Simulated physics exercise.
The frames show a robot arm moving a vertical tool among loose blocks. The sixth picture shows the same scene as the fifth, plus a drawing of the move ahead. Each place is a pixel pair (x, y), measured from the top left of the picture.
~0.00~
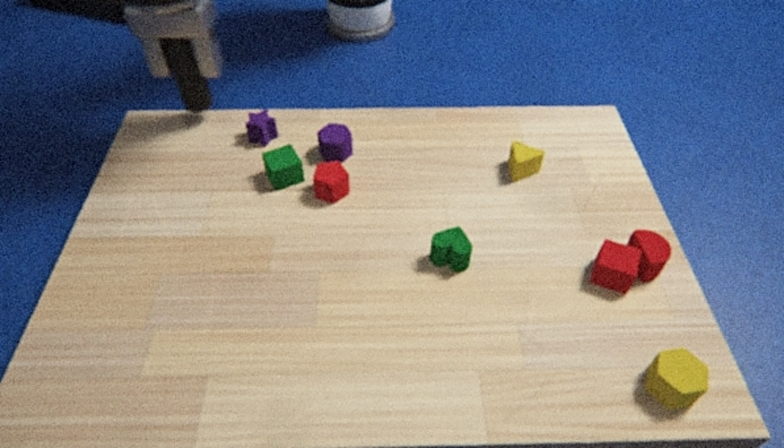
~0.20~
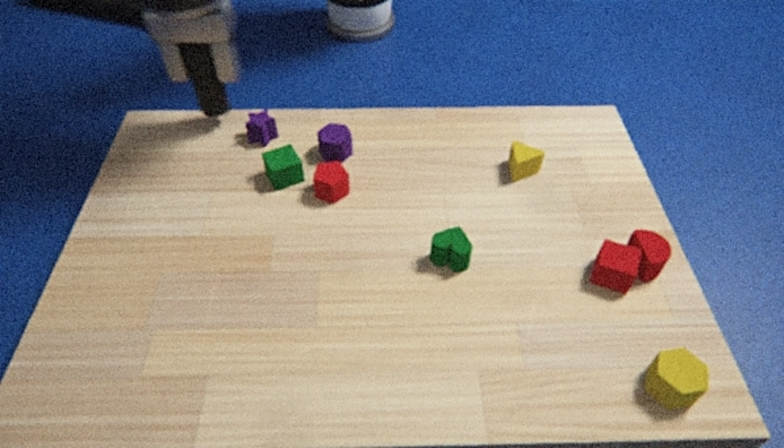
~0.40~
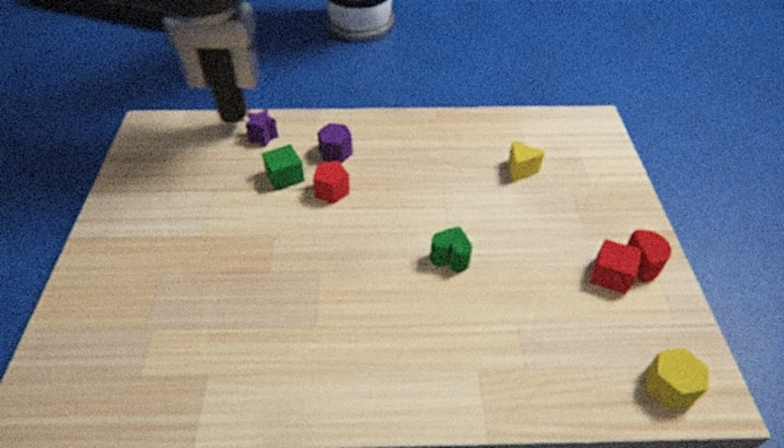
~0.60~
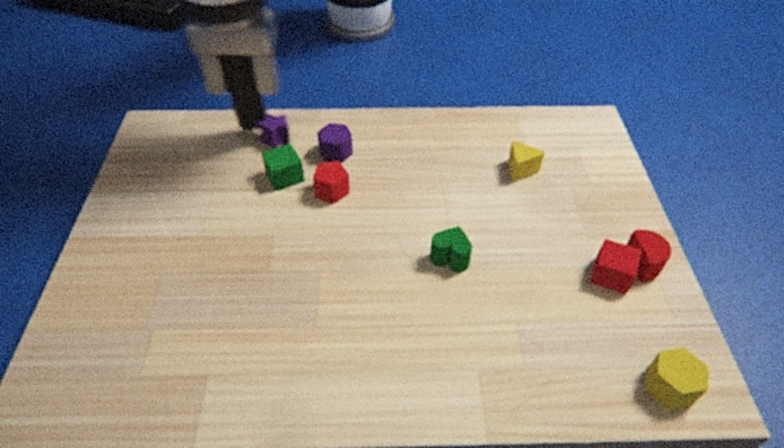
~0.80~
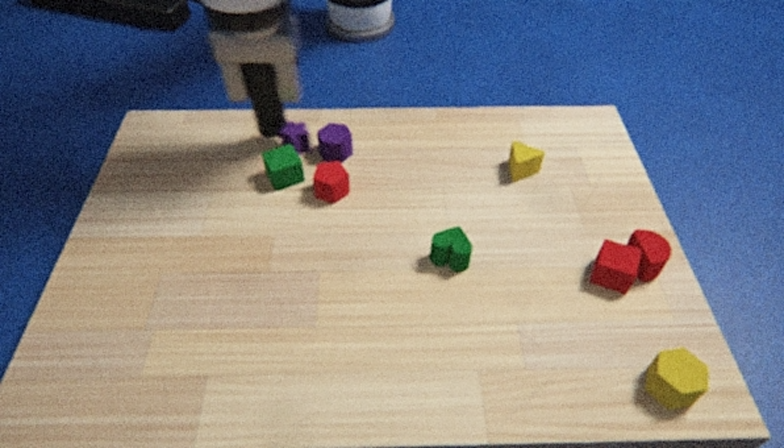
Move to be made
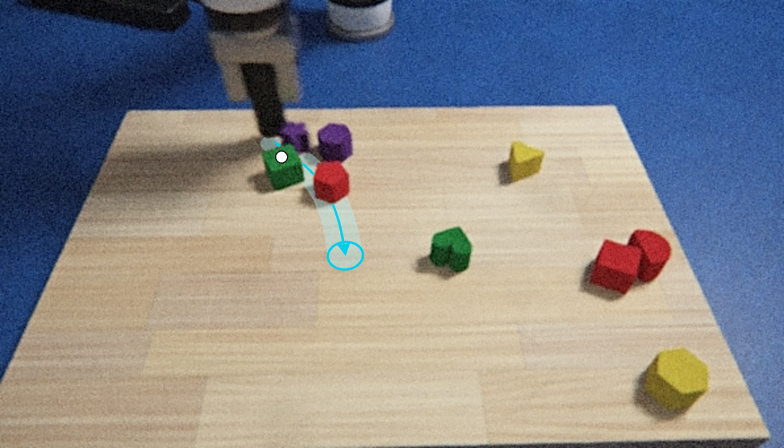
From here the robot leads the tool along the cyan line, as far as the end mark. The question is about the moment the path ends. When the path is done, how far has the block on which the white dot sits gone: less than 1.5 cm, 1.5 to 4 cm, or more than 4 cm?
Verdict: From 1.5 to 4 cm.
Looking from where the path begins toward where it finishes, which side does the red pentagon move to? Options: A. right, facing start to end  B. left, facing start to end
That would be B.
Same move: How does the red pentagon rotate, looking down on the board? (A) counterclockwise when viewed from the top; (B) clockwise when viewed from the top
A (counterclockwise when viewed from the top)
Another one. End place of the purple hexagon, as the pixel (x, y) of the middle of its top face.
My prediction: (357, 136).
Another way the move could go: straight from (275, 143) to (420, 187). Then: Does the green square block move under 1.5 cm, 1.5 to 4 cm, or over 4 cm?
Ends under 1.5 cm away.
The line goes from (275, 143) by way of (310, 170) and (334, 208) to (345, 255); the dot is on the green square block.
What follows on the original path. One third of the way, tool (308, 157); green square block (286, 169), turned 65° clockwise; purple star block (335, 152), turned 20° anticlockwise; purple hexagon (356, 136), turned 60° anticlockwise.
Two thirds of the way, tool (333, 194); green square block (285, 173), turned 85° clockwise; purple star block (344, 155), turned 60° anticlockwise; red pentagon (361, 202), turned 20° anticlockwise; purple hexagon (357, 136), turned 60° anticlockwise.
At the end, tool (344, 242); green square block (285, 173), turned 85° clockwise; purple star block (344, 155), turned 60° anticlockwise; red pentagon (375, 214), turned 85° anticlockwise; purple hexagon (357, 136), turned 60° anticlockwise.
